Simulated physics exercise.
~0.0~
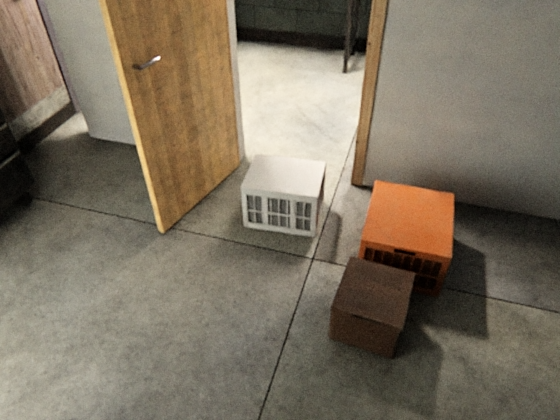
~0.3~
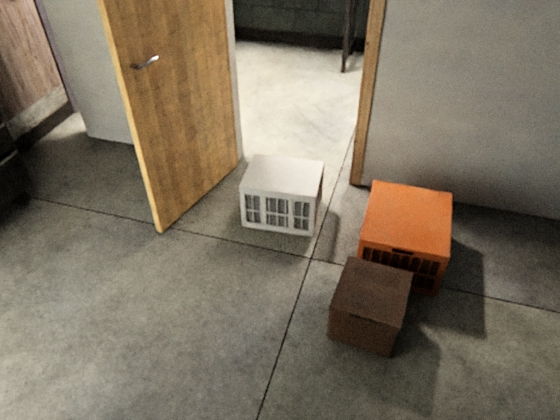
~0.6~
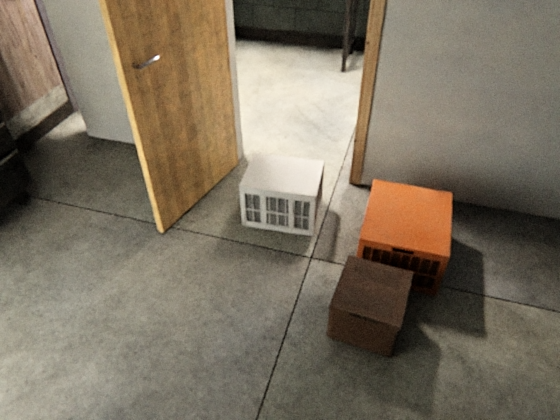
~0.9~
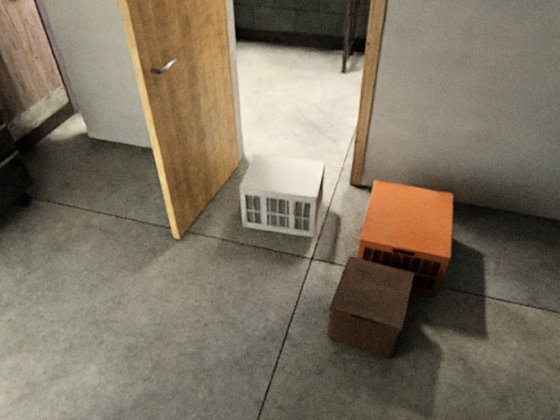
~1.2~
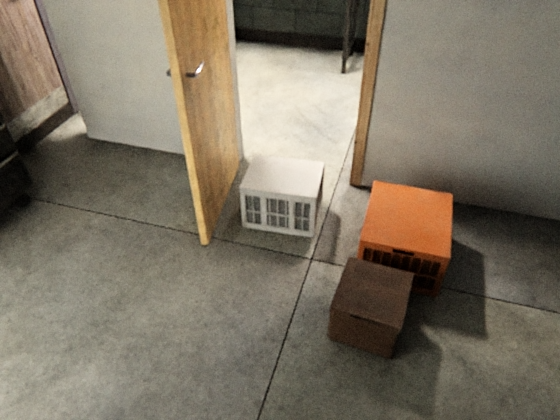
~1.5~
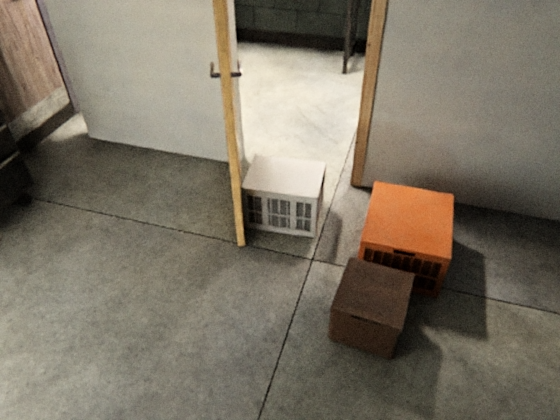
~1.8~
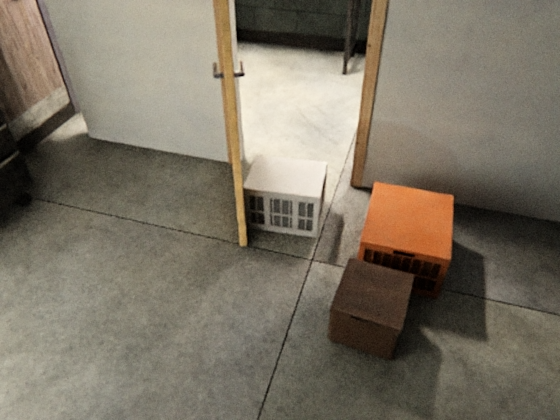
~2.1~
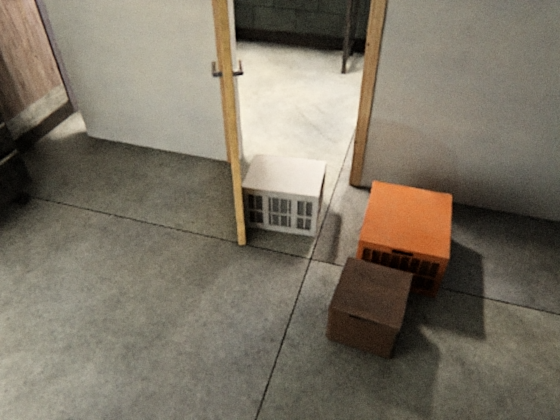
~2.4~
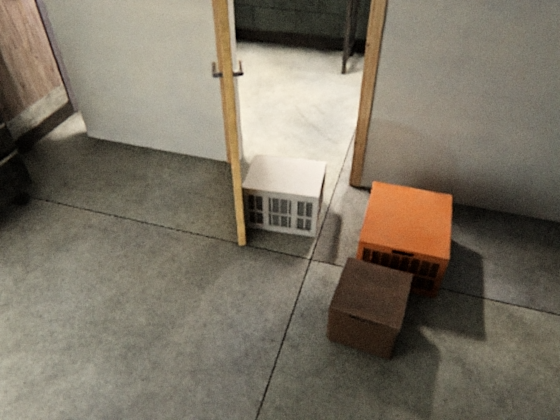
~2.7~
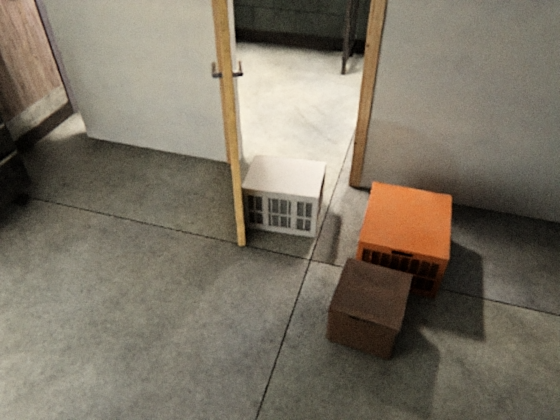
In a room with a grey concrete floor, a wooden door standing open swings partway toward the doorway, then stops beside a white chest and stays there, still ajar. The white chest, an orange chest and a brown tote to the right remain in place.
